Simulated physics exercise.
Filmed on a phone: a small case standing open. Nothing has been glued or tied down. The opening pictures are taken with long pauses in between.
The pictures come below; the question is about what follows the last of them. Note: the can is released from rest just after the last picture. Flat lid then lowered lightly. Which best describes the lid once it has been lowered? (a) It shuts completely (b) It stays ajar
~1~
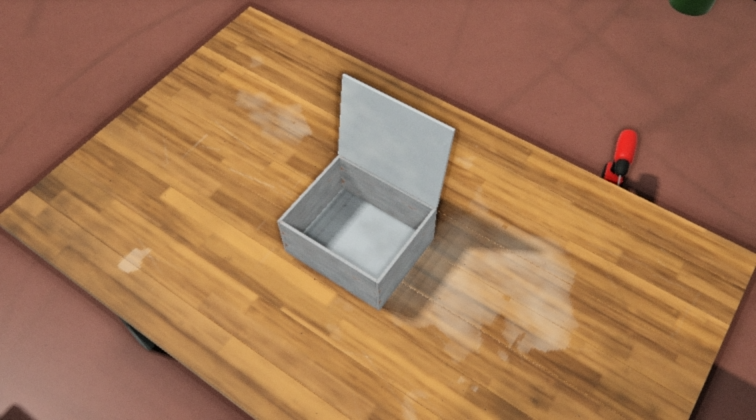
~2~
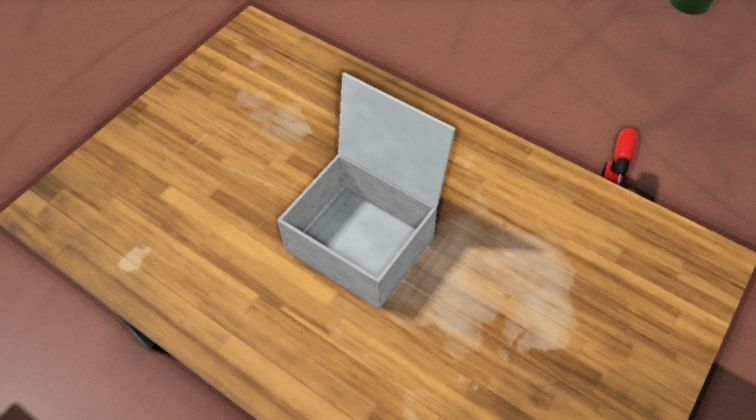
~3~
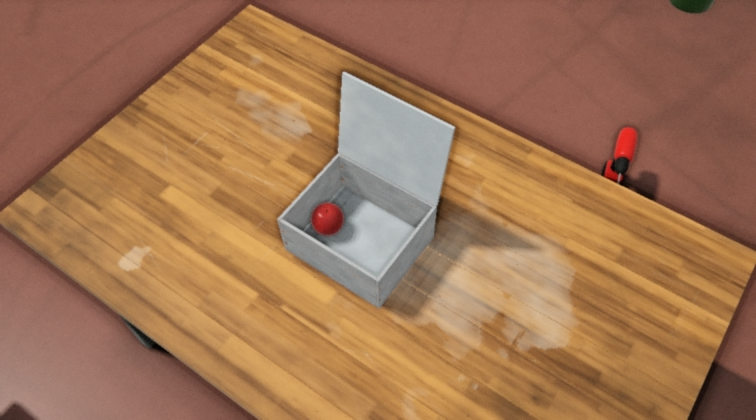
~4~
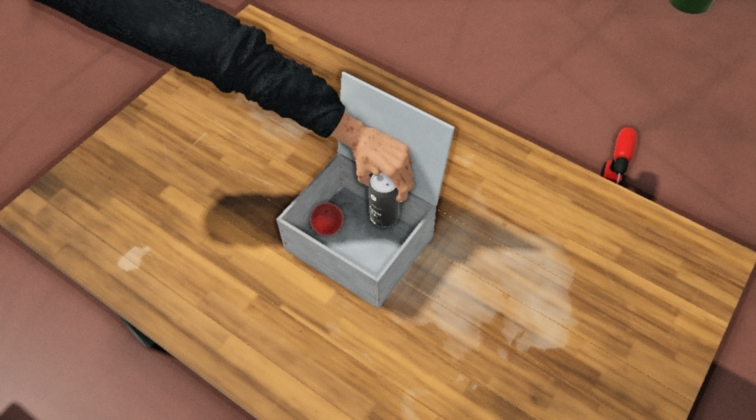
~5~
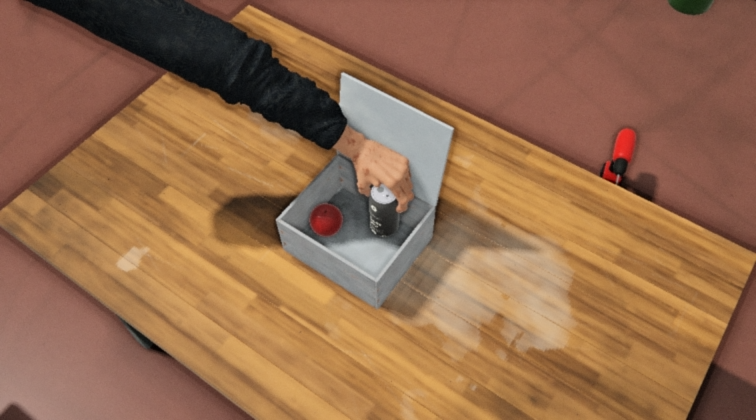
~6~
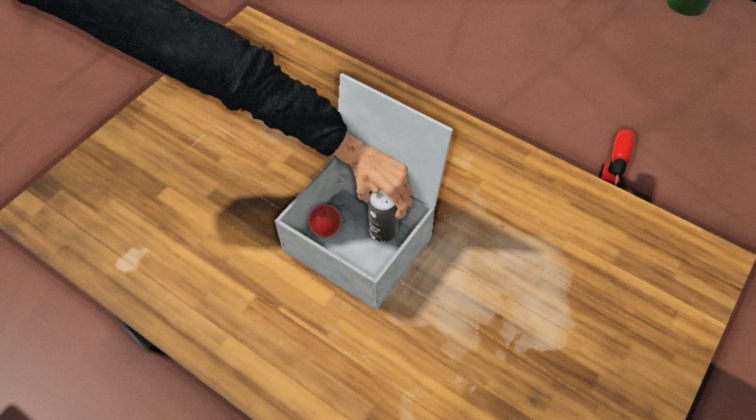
b.
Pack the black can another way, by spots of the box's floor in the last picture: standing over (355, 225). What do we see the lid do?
Well, in that case it won't go down.
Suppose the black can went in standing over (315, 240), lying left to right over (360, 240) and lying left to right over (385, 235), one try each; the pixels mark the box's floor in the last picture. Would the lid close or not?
With the first placement it can't come down; with the second it drops into place; with the third it drops into place.
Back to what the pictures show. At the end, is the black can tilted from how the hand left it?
The black can stays as it was set.
Then, 1.30 s later than the last frame, lid 79° above the rim.
Then, 1.60 s later than the last frame, lid 57° above the rim.
When it is over, lid 40° above the rim; both as before. End places, in pixels of the last picture, black can near (382, 218).
